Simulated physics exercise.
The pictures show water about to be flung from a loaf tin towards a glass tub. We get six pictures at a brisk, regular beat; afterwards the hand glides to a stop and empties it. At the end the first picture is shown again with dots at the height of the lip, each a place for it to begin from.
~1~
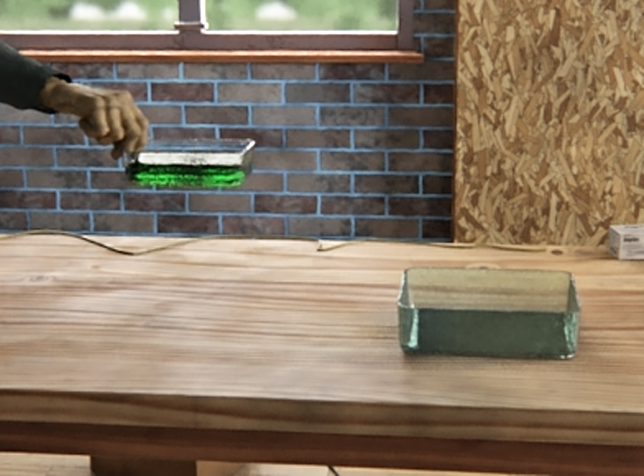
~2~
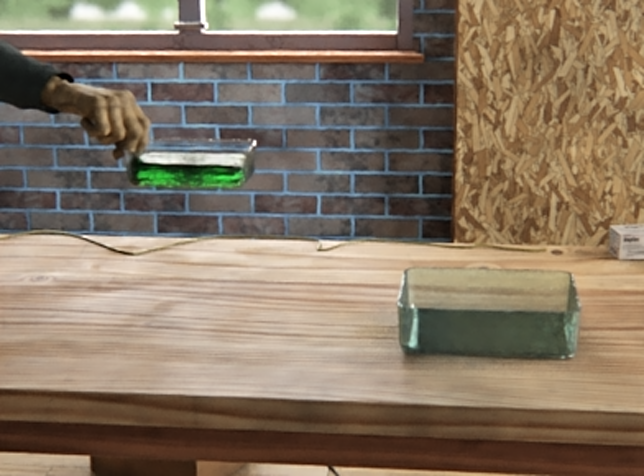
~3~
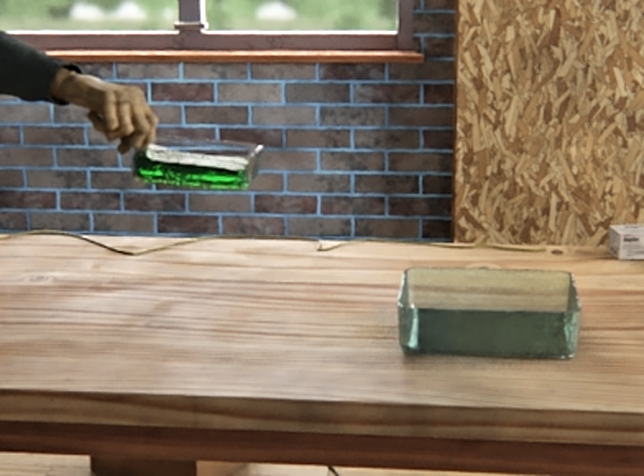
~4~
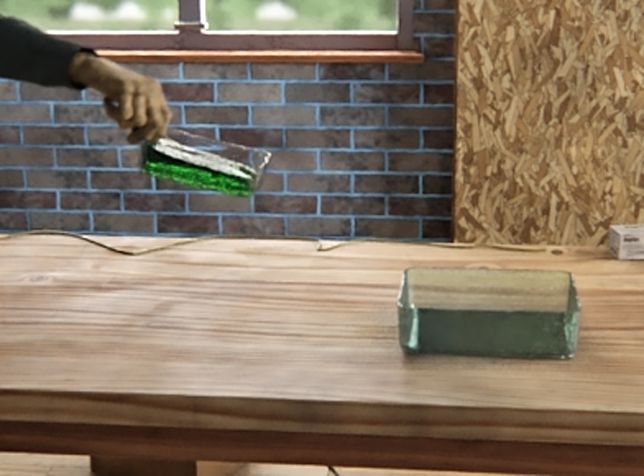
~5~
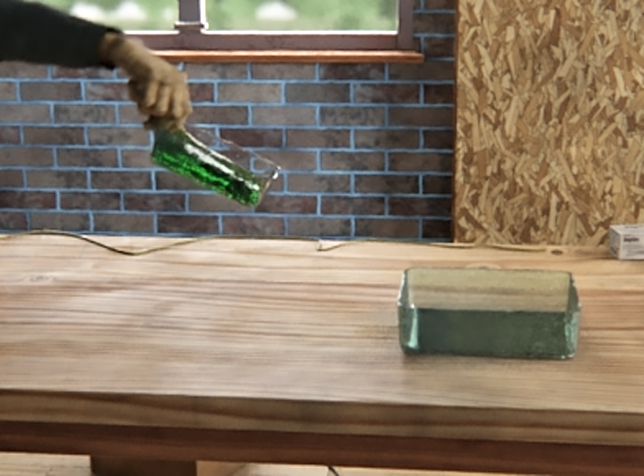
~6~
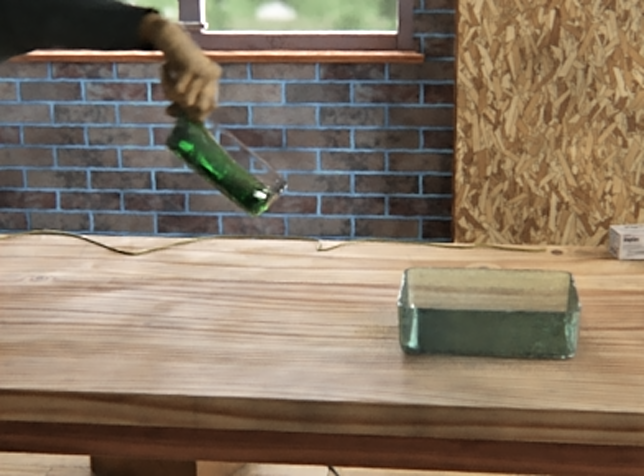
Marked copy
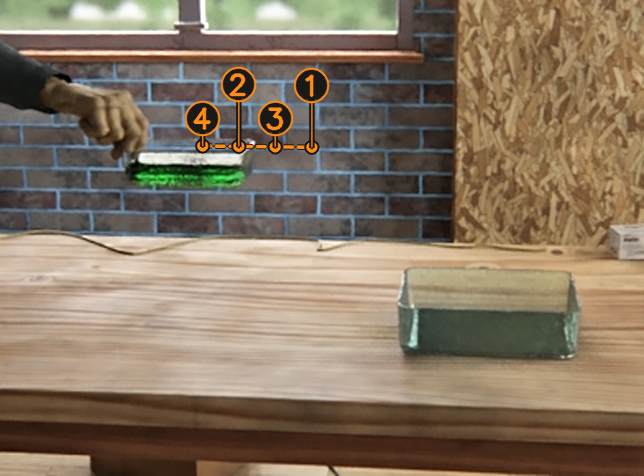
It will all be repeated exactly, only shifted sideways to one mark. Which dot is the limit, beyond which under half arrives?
1 is the one.
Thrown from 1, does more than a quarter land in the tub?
Yes, clearly.
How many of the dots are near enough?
One of them.
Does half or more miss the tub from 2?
Yes.
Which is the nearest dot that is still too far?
The answer is 3.
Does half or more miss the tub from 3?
Yes, it does.
In orange, 1 at (311, 147); 2 at (238, 146); 3 at (275, 146); 4 at (202, 146).
With 1, about 62 % lands in the tub, 22 % falls short and 16 % goes beside or beyond.
With 2, about 7 % lands in the tub, 90 % falls short and 3 % goes beside or beyond.
With 3, about 30 % lands in the tub, 64 % falls short and 6 % goes beside or beyond.
With 4, about 1 % lands in the tub, 99 % falls short.
